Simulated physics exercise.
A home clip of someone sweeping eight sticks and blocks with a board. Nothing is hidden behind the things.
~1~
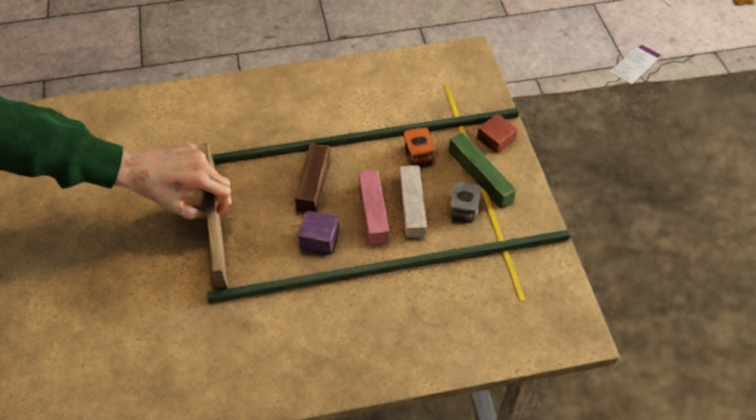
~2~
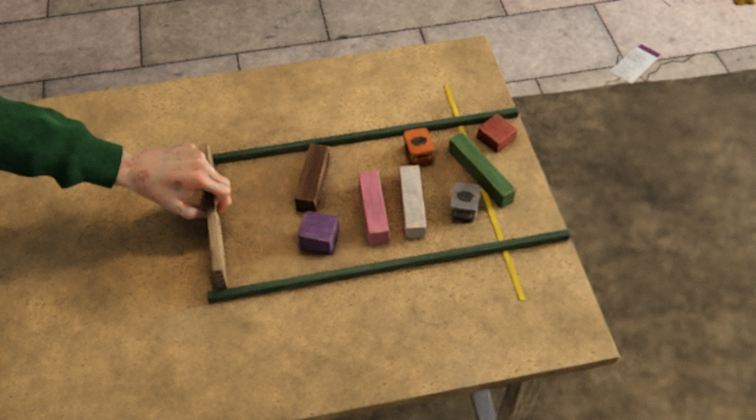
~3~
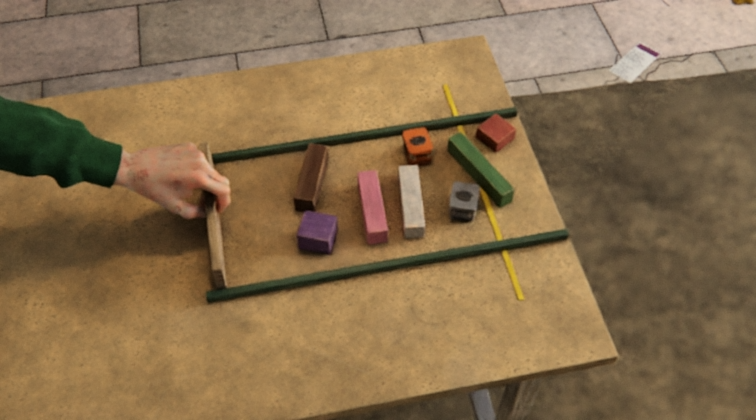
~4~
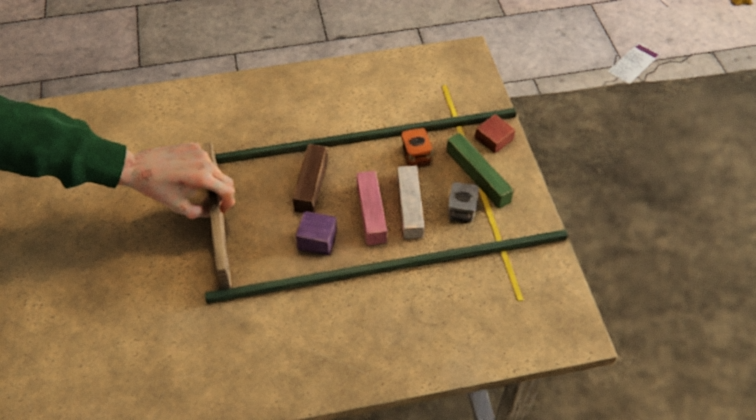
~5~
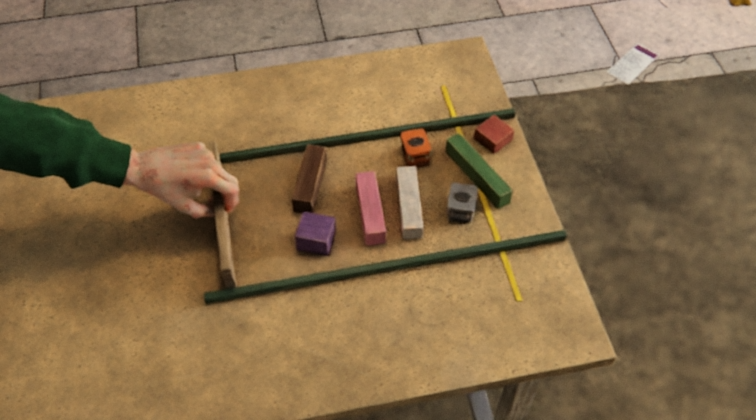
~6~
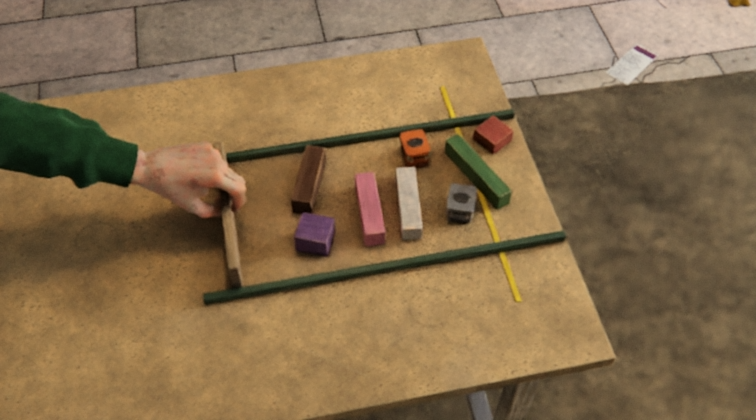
A hand slides a wooden board slightly right between two rails toward scattered coloured blocks.
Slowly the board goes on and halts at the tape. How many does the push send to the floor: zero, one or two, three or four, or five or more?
Outcome: The number that fall off is three or four.
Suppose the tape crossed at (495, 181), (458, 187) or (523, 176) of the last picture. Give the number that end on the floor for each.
In that order 4, 0 and 6.
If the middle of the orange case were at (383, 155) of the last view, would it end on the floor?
From there it does not fall.
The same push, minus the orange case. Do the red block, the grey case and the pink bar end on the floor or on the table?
The red block remains up; the grey case falls; the pink bar survives.
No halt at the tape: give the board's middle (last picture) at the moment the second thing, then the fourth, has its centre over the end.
Its middle is around (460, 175) and later (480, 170).
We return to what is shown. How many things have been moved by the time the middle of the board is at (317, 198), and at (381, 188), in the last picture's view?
By then 2, and 5.
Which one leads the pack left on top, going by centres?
The white bar.
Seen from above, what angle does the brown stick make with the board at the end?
Roughly 0° out of line.
Soon after, none off yet; red block at rest near (493, 135); green bar at rest near (477, 171); grey case at rest near (461, 204).
After that, none off yet; red block at rest near (493, 135); green bar at rest near (477, 171); grey case moving near (469, 201).
And then, none off yet; red block displaced a little near (502, 131); green bar displaced a little near (513, 156); grey case displaced well along near (534, 192).
In the end, the number that fall off is three or four; gone, grey case, green bar and red block.
